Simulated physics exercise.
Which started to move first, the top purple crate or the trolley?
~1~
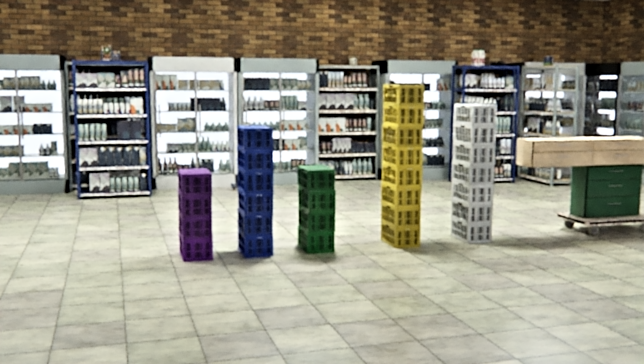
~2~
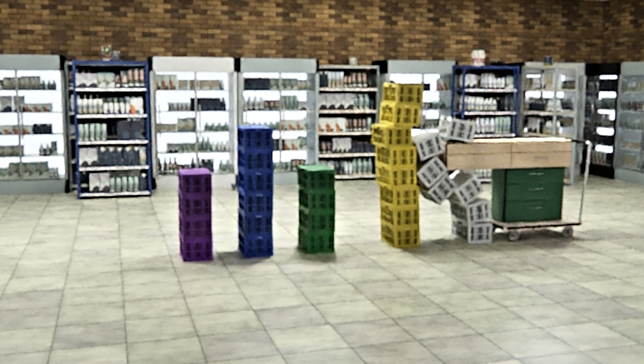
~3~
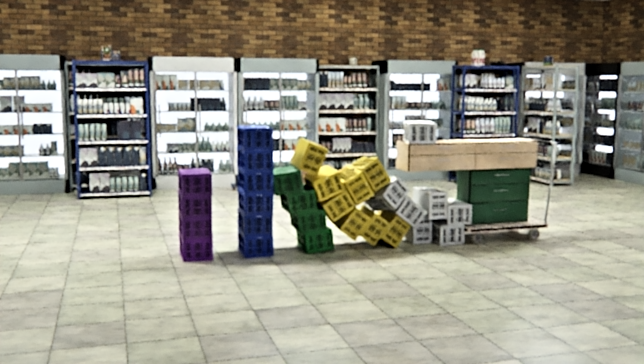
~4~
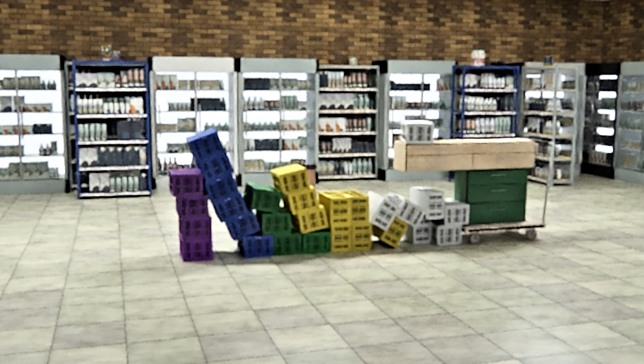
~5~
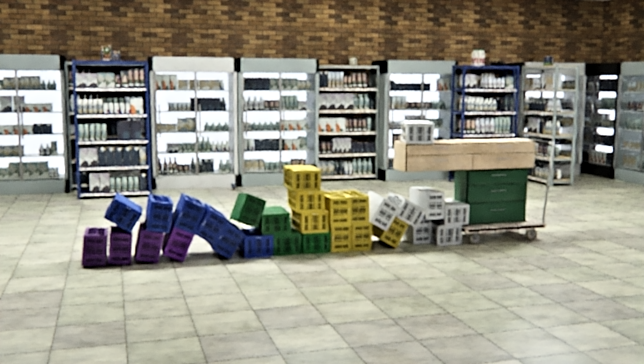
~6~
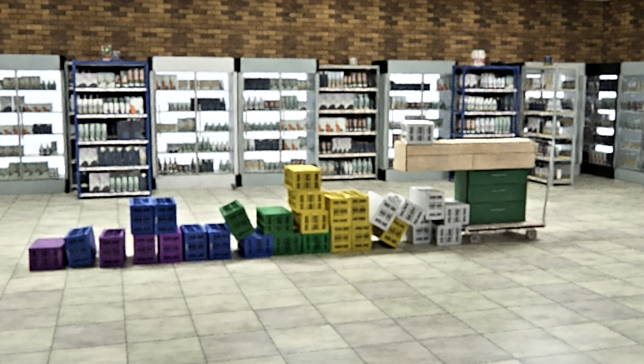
The trolley started to move first. It was already rolling left into the white stack while the top purple crate still stood in place, and that crate only shifted once the blue stack leaned into it.
